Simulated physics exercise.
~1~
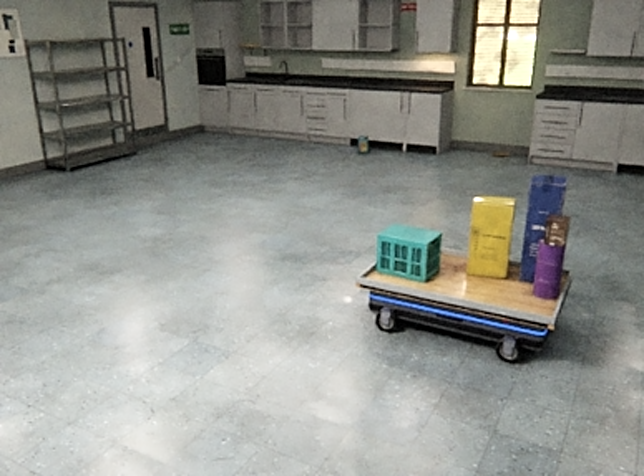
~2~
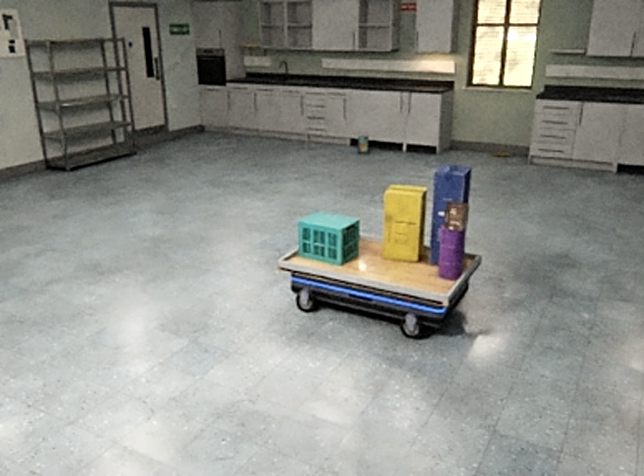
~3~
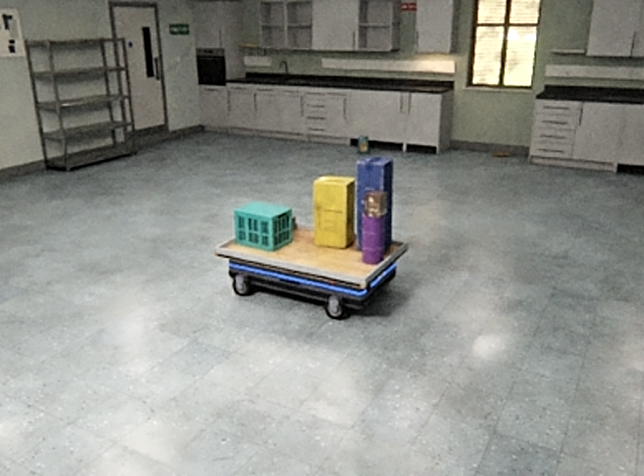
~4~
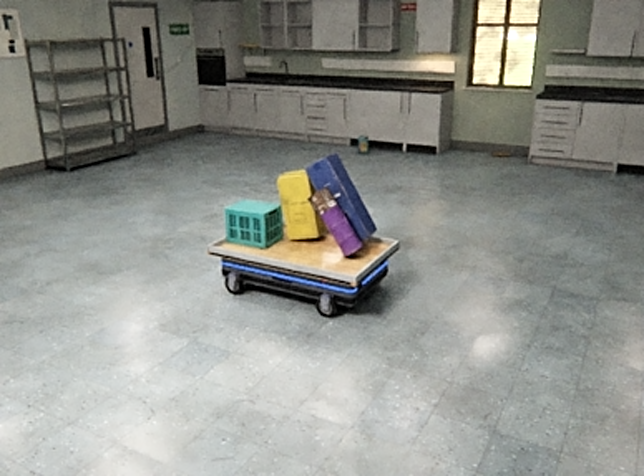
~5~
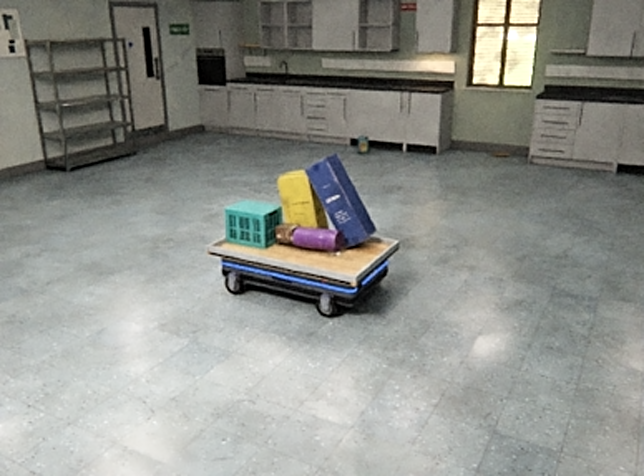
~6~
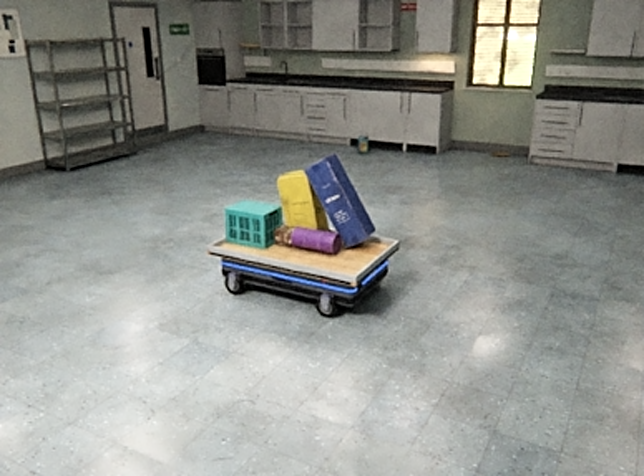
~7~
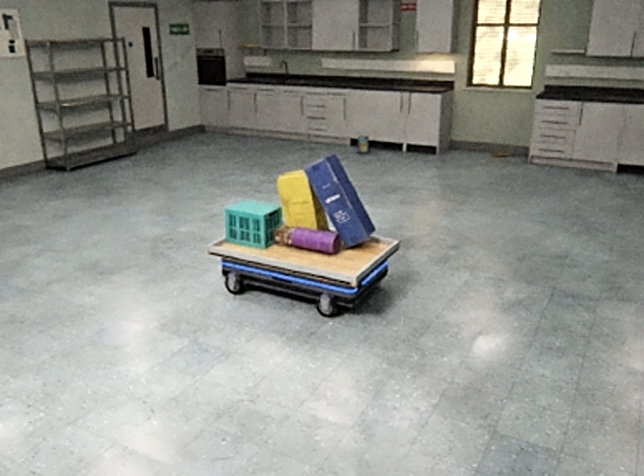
A flat cart carrying boxes, a turquoise crate and a purple canister rolled left across the floor and stopped; the blue and yellow boxes tipped left and stayed leaning, while the canister toppled and ended up lying on the deck.
